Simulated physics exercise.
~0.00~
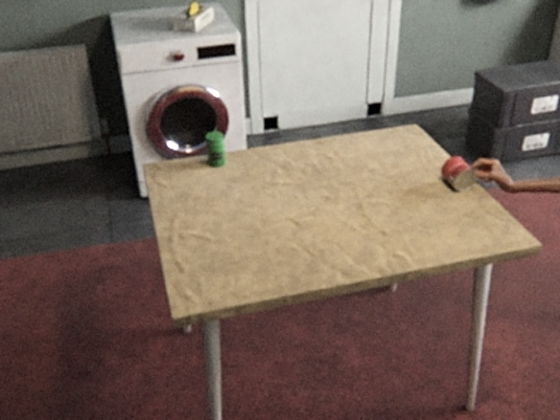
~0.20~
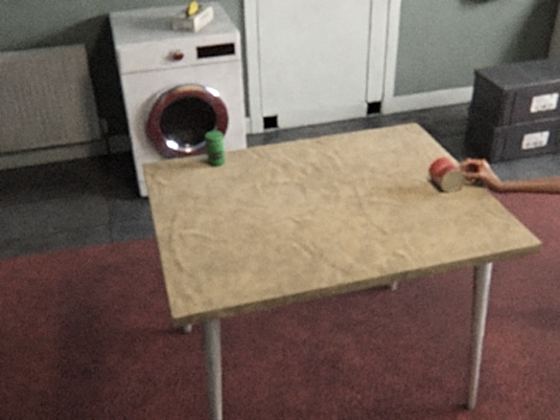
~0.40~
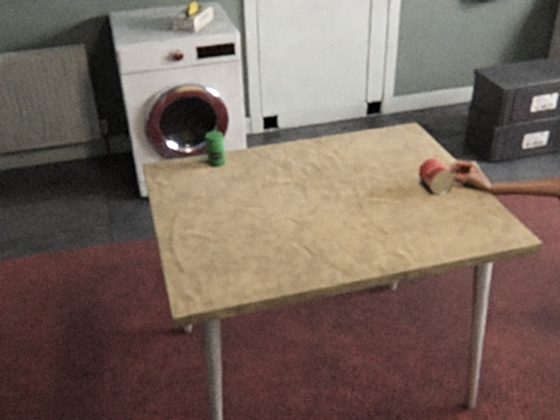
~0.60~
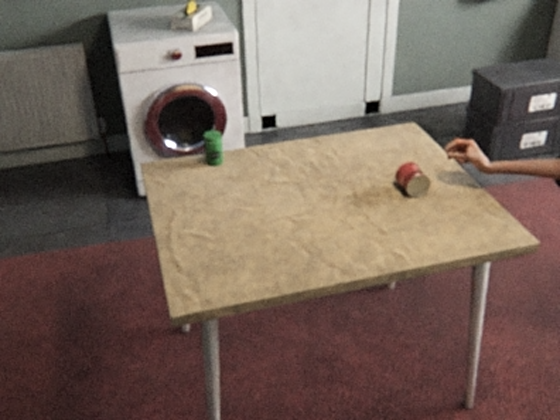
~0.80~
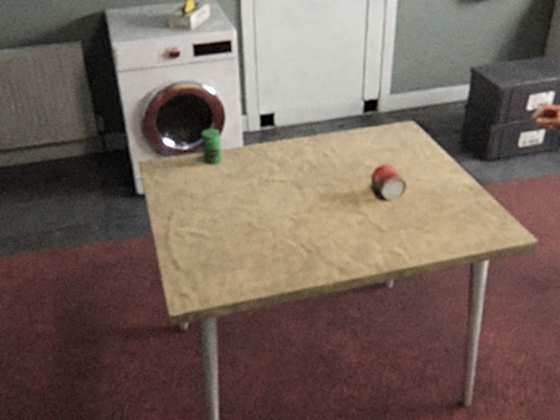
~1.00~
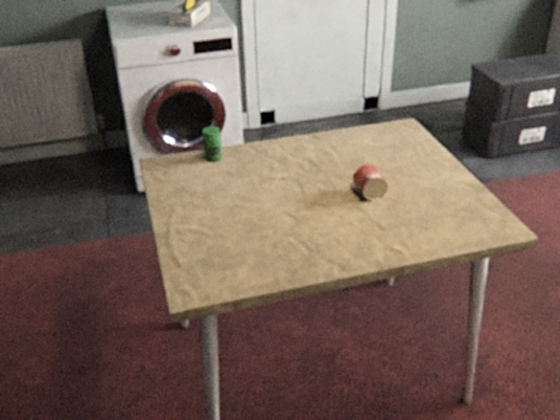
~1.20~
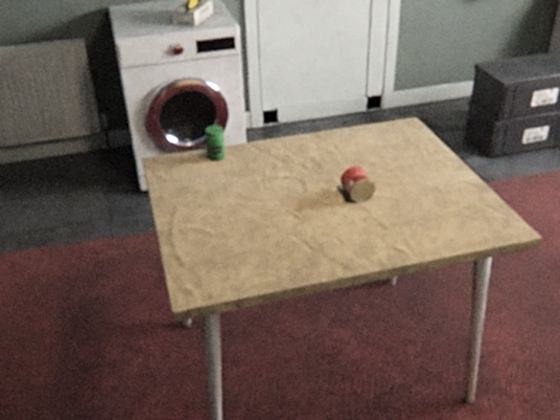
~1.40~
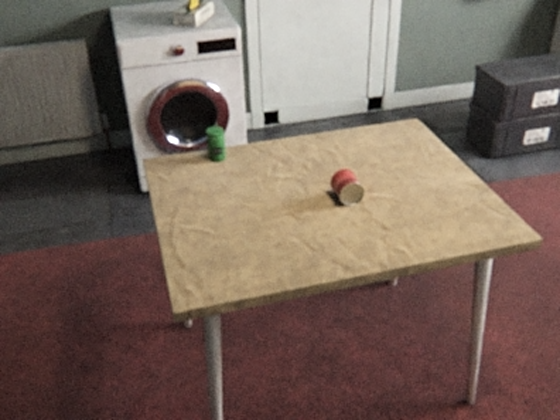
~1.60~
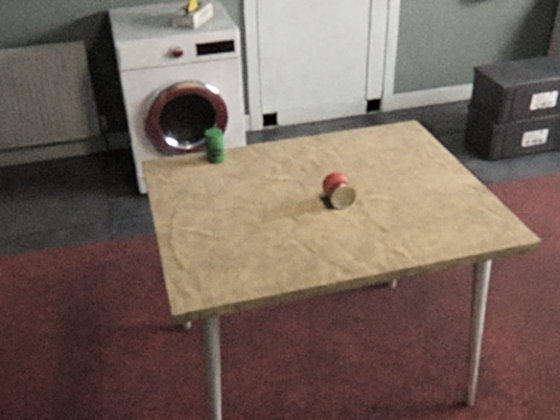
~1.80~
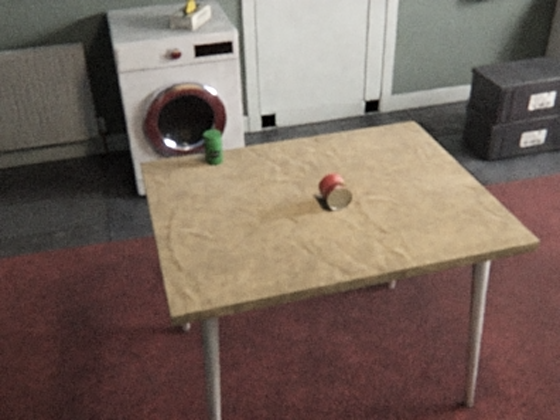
At first, a hand reaches in from the right and holds a red tin lying on its side near the right edge of a wrinkled, tan-topped table, while a green jar stands at the far left corner. The hand pushes the tin to the left, then lets go and draws back out of view. The tin carries on leftward by itself, crossing toward the middle of the table. It gradually slows, covering less and less ground. Finally it settles near the centre, still on the table, and the green jar has not moved.
